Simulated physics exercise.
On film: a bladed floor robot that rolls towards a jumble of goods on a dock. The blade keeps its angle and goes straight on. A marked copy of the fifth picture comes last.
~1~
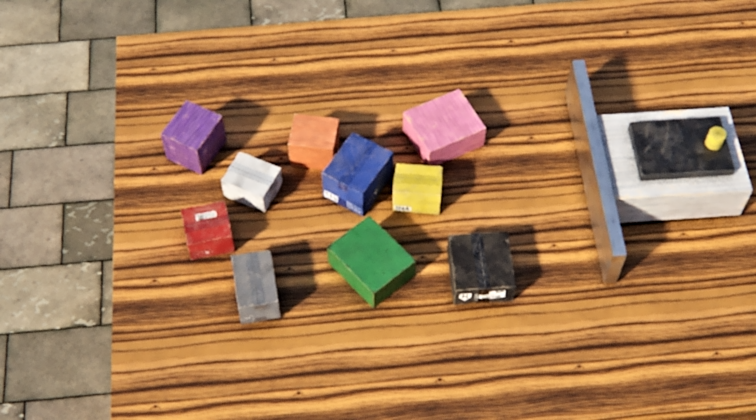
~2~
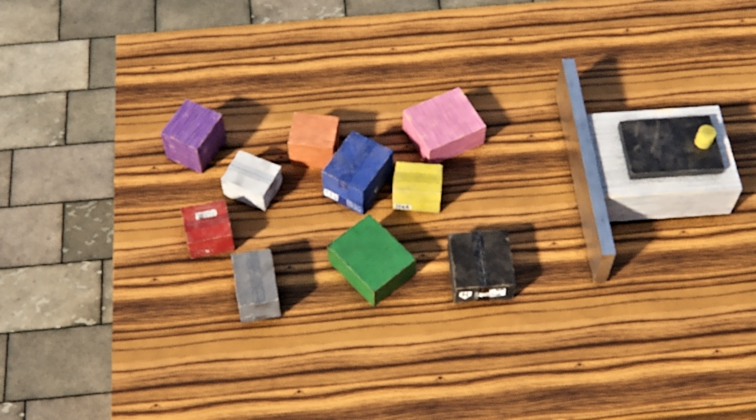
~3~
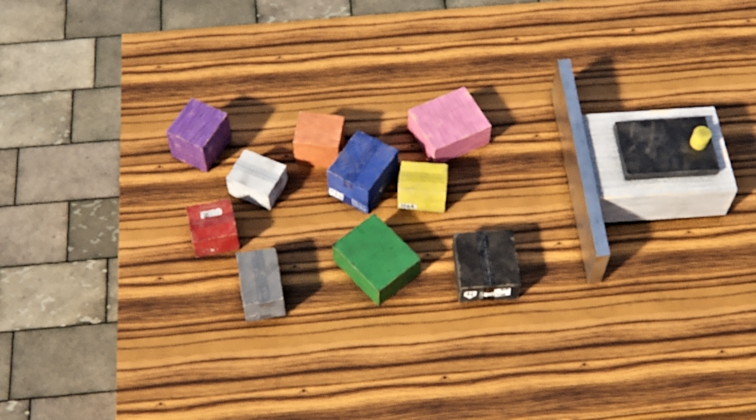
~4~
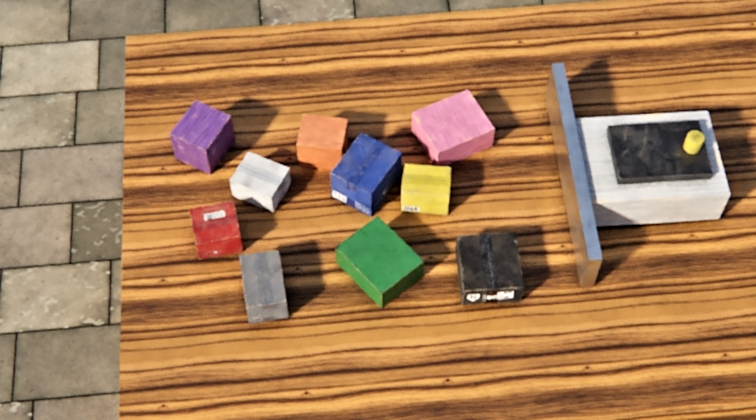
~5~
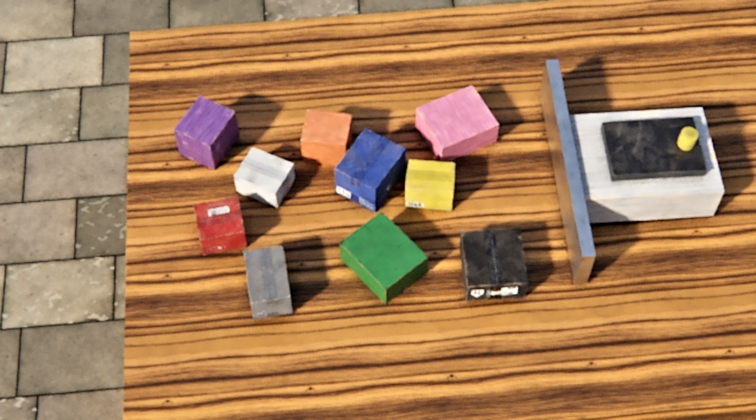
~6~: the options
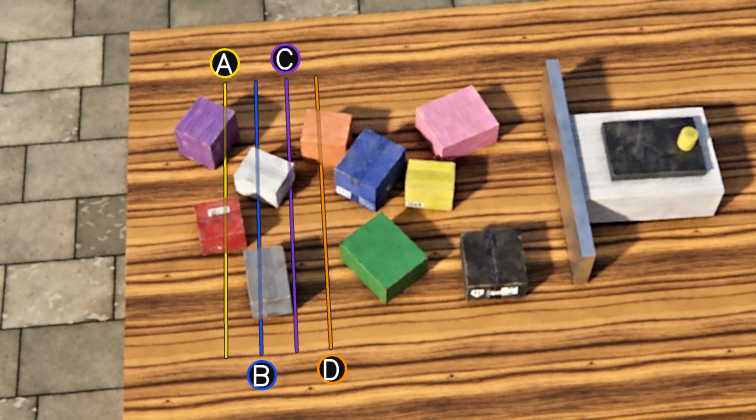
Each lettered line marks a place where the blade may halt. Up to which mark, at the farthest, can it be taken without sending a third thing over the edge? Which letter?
Line B.
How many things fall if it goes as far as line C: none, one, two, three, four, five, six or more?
In all, none.
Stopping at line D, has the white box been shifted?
Yes.
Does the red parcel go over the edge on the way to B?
By then, no.
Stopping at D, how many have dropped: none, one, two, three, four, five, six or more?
The count is none.
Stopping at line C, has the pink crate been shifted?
By then, yes.
On the marked copy, A at (226, 211); B at (258, 209); C at (291, 206); D at (323, 203).
Taking B. A third of the way, robot (536, 157); black parcel (431, 270); pink crate (411, 121).
Two thirds of the way, robot (424, 166); purple crate (200, 131); red parcel (208, 225).
When it is over, robot (338, 173); grey parcel over the edge; purple crate (129, 129); one fallen.
As for the rest, A drops four; C is within the limit but short; D is within the limit but short.
